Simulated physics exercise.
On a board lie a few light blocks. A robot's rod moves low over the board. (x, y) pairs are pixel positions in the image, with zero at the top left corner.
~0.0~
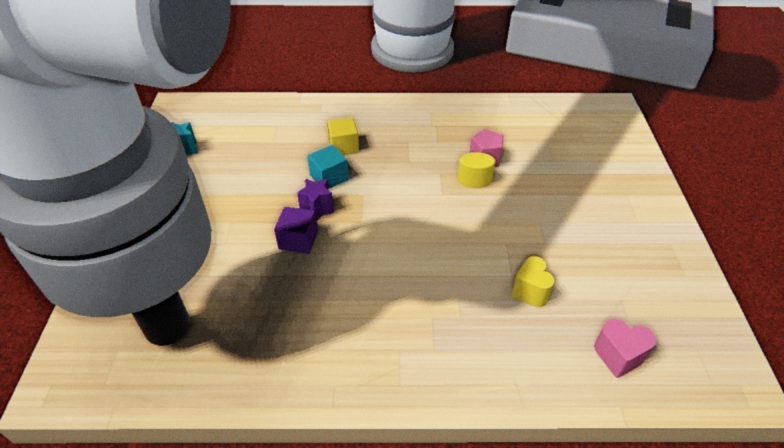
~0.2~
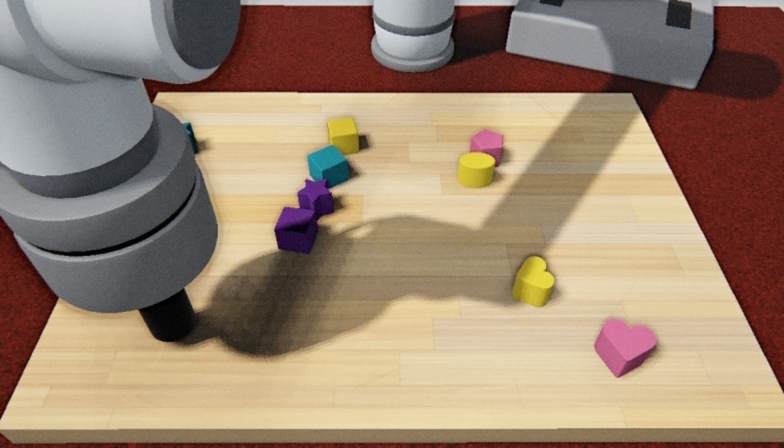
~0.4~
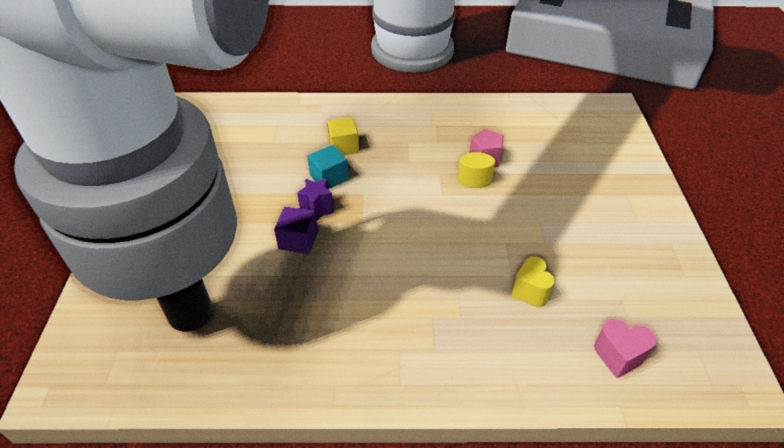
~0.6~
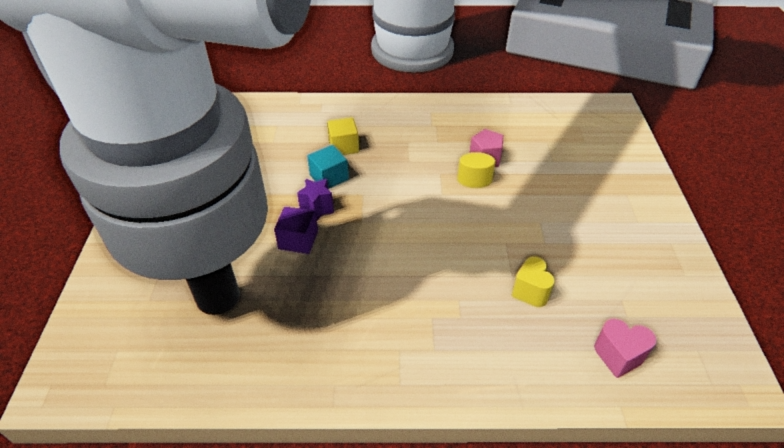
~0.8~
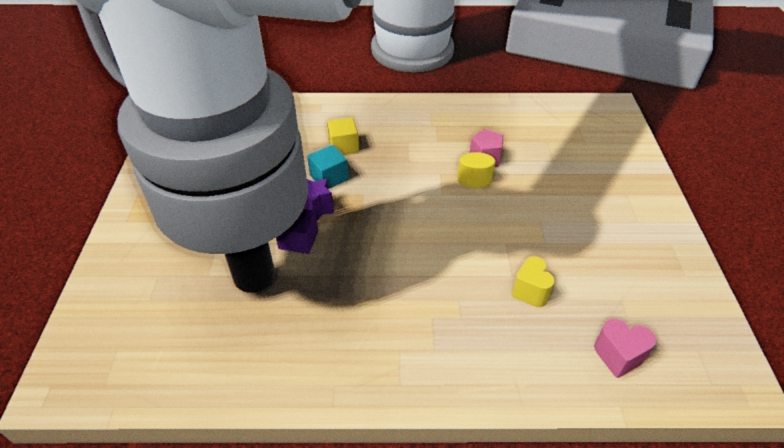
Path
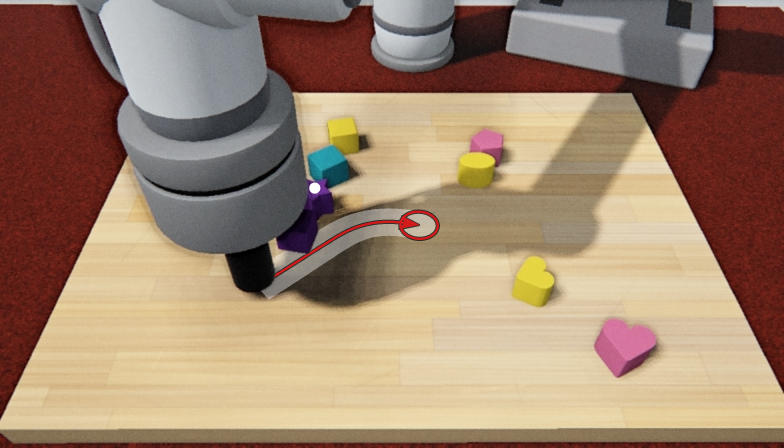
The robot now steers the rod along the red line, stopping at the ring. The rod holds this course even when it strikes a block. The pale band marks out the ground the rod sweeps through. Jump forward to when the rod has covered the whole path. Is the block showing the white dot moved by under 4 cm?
That would be a yes.
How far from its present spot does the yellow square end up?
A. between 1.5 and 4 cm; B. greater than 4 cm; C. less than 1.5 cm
C (less than 1.5 cm)
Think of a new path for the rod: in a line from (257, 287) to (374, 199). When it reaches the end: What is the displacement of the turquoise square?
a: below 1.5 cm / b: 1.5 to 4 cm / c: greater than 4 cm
That would be b.
The line goes from (257, 287) through (310, 253) and (361, 226) to (419, 225); the dot is on the purple star.
The first path, step by step. One third of the way, rod (309, 243); purple square (307, 206), turned 20° anticlockwise; purple star (316, 181).
Two thirds of the way, rod (360, 215); purple square (316, 195), turned 50° anticlockwise; purple star (317, 171); turquoise square (327, 151).
At the end, rod (420, 214); purple square (316, 195), turned 50° anticlockwise; purple star (317, 171); turquoise square (327, 151); yellow square unmoved; yellow oval unmoved.
